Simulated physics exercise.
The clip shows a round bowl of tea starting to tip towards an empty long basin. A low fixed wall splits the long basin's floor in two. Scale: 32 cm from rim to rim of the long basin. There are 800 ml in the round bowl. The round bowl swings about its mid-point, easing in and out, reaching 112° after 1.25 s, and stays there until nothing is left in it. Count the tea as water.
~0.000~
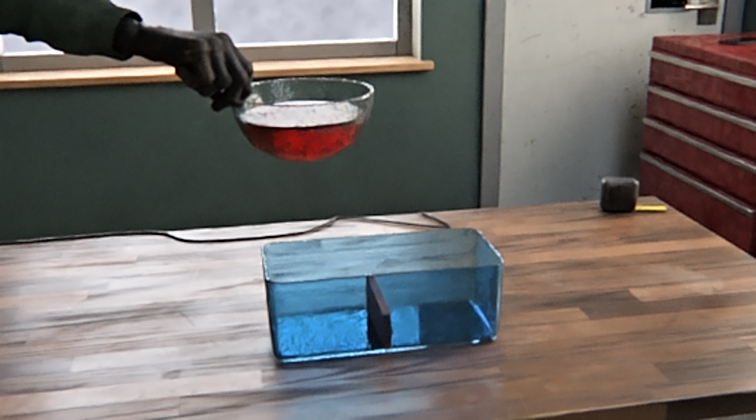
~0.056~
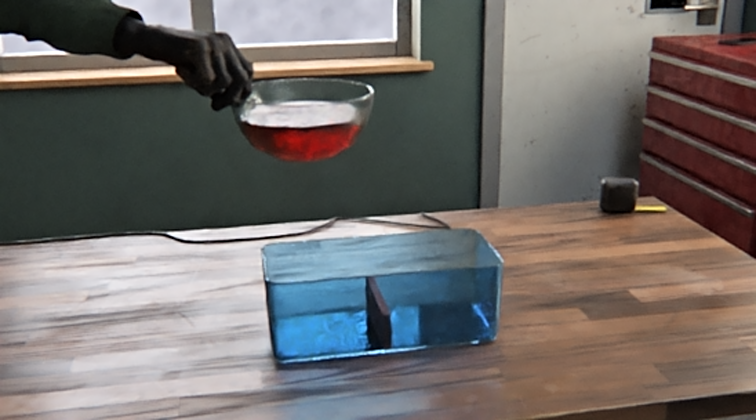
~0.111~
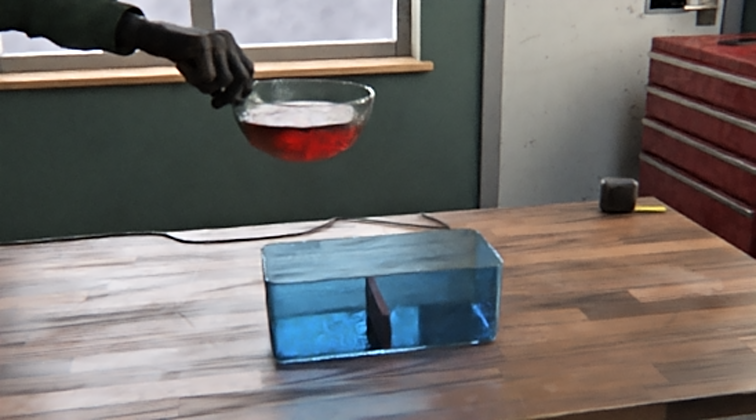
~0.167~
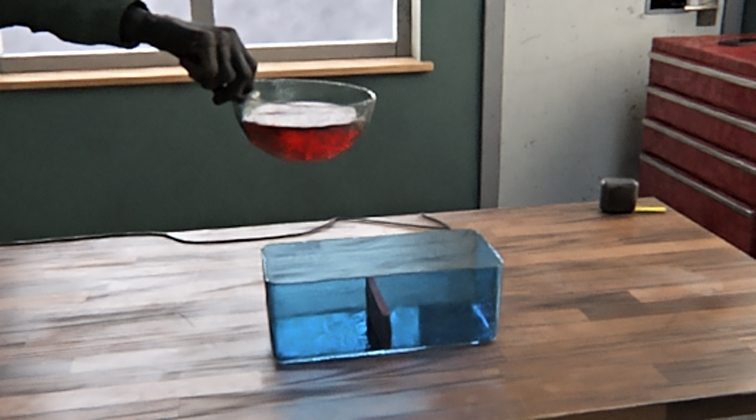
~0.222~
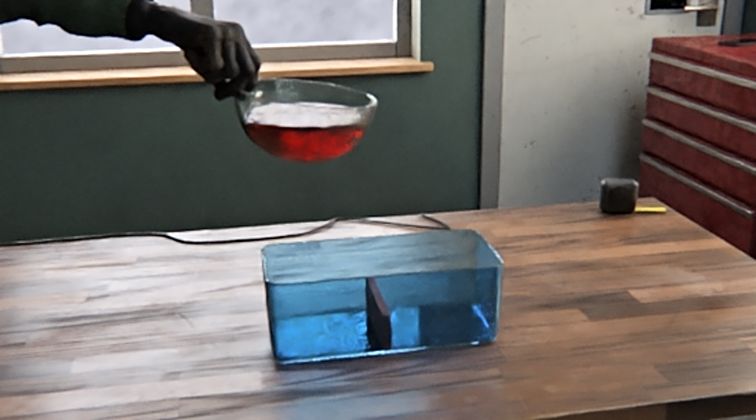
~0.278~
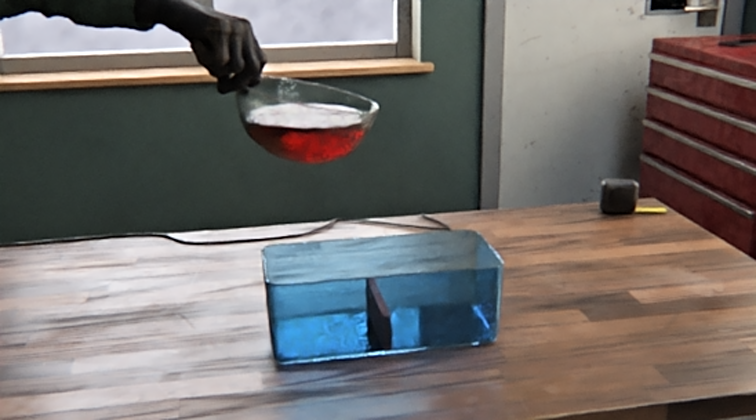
In a workshop with a wooden-topped table and a red tool chest, a dark hand holds a clear round bowl of red liquid above a long blue see-through basin with a dark divider. The bowl starts level, then slowly tilts a little, its right rim dipping, while the basin stays still.
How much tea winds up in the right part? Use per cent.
About 87 per cent.
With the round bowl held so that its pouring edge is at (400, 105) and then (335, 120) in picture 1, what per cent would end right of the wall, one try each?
First 95, then 45 per cent.
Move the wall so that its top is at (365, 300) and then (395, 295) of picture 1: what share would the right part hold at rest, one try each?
First 90, then 75 per cent.
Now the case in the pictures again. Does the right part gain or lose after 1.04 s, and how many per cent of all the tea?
It goes up by about 3.
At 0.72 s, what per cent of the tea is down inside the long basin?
Near 14 in a hundred.
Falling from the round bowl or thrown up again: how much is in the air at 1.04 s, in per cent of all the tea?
Near 10 in a hundred.
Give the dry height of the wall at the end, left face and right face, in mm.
Left about 48 mm, right about 20 mm.
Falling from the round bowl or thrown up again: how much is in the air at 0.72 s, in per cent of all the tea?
Some 42 per cent.
After 0.72 s the tilt is 69° and 46 per cent is still to pour, 0 is left of the wall and 13 right of it.
After 1.04 s the tilt is 105° and 1 per cent is still to pour, 6 is left of the wall and 84 right of it.
After 1.38 s the tilt is 112° and 0 per cent is still to pour, 11 is left of the wall and 87 right of it.
After 1.75 s the tilt is 112° and 0 per cent is still to pour, 12 is left of the wall and 87 right of it.
In the end 12 per cent lies left of the wall, 87 right of it and 1 outside.
